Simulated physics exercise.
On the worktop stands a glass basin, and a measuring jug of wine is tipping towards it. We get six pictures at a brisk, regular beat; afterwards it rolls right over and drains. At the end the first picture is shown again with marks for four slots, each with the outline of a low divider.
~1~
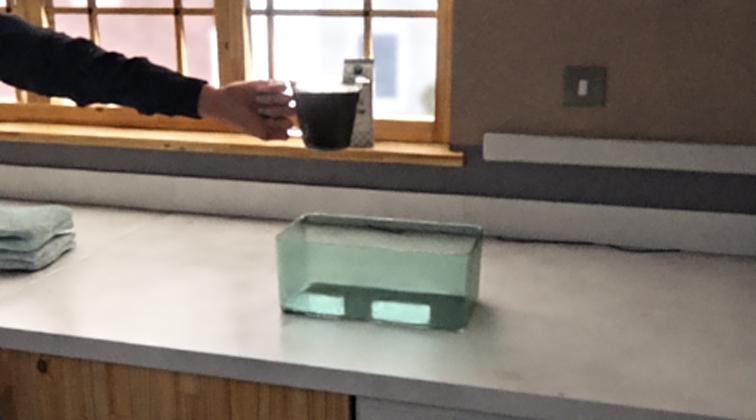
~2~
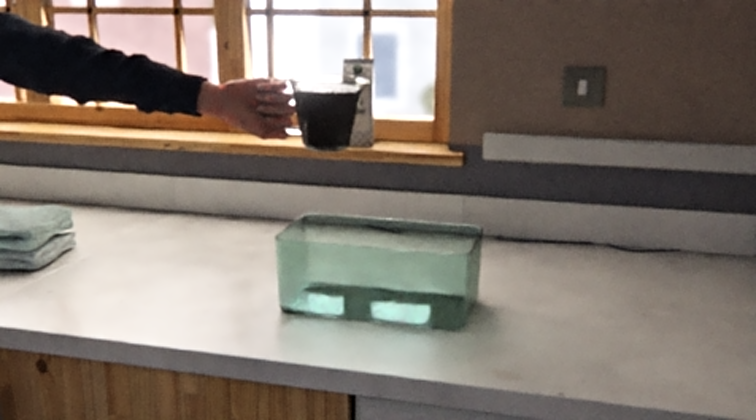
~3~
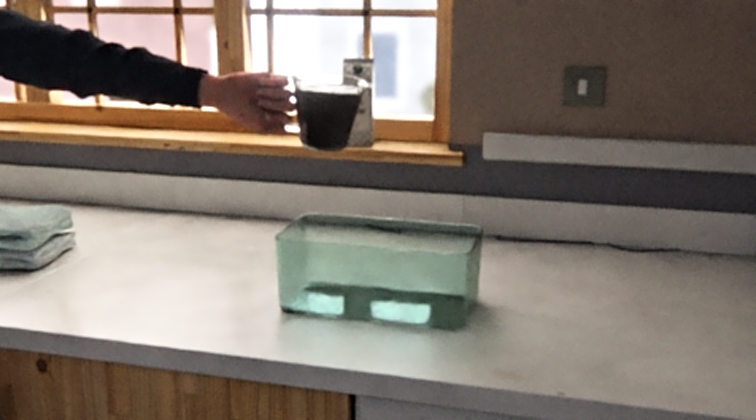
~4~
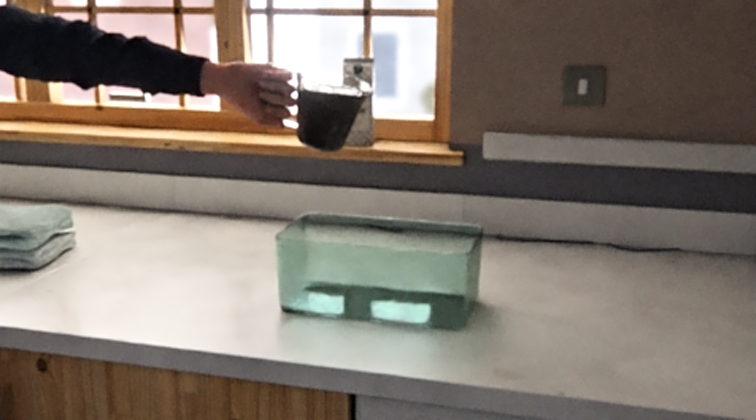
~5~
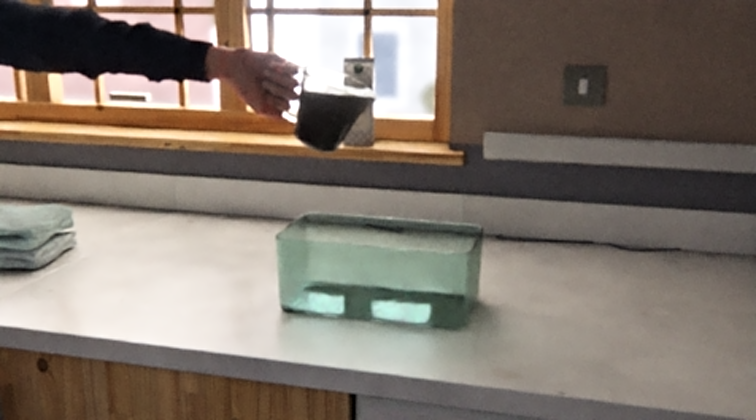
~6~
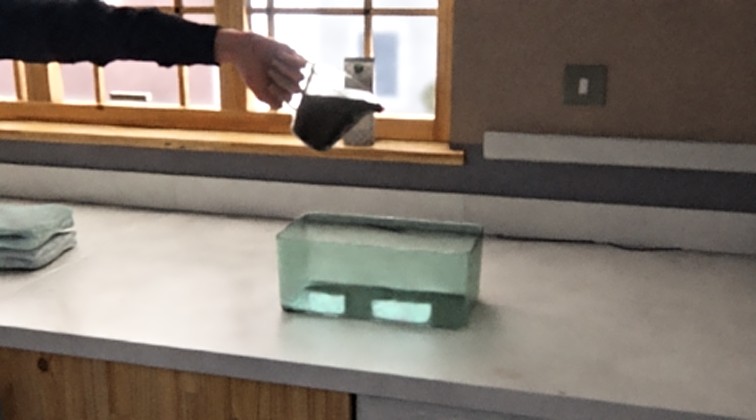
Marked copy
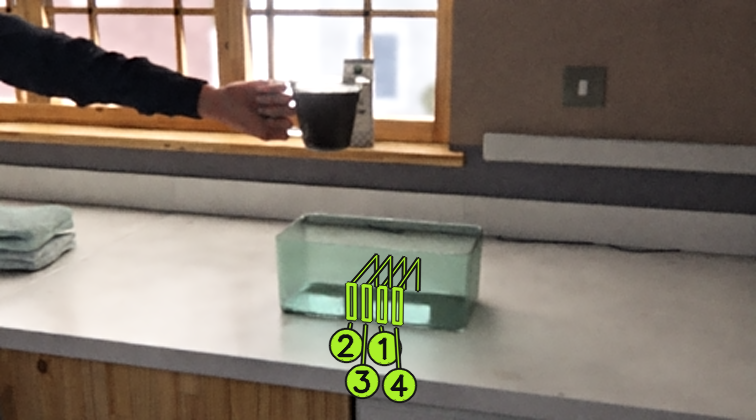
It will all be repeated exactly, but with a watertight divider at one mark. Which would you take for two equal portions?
Best: 4.
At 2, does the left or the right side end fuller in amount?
More ends on the right.
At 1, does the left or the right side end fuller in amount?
The right side.
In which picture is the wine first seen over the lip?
In picture 6.
In lime, 1 at (381, 326); 2 at (350, 323); 3 at (365, 325); 4 at (396, 328).
With 1, about 17 % ends left of the wall and 82 % right of it.
With 2, about 3 % ends left of the wall and 95 % right of it.
With 3, about 5 % ends left of the wall and 93 % right of it; 3 % is lost outside.
With 4, about 50 % ends left of the wall and 48 % right of it.
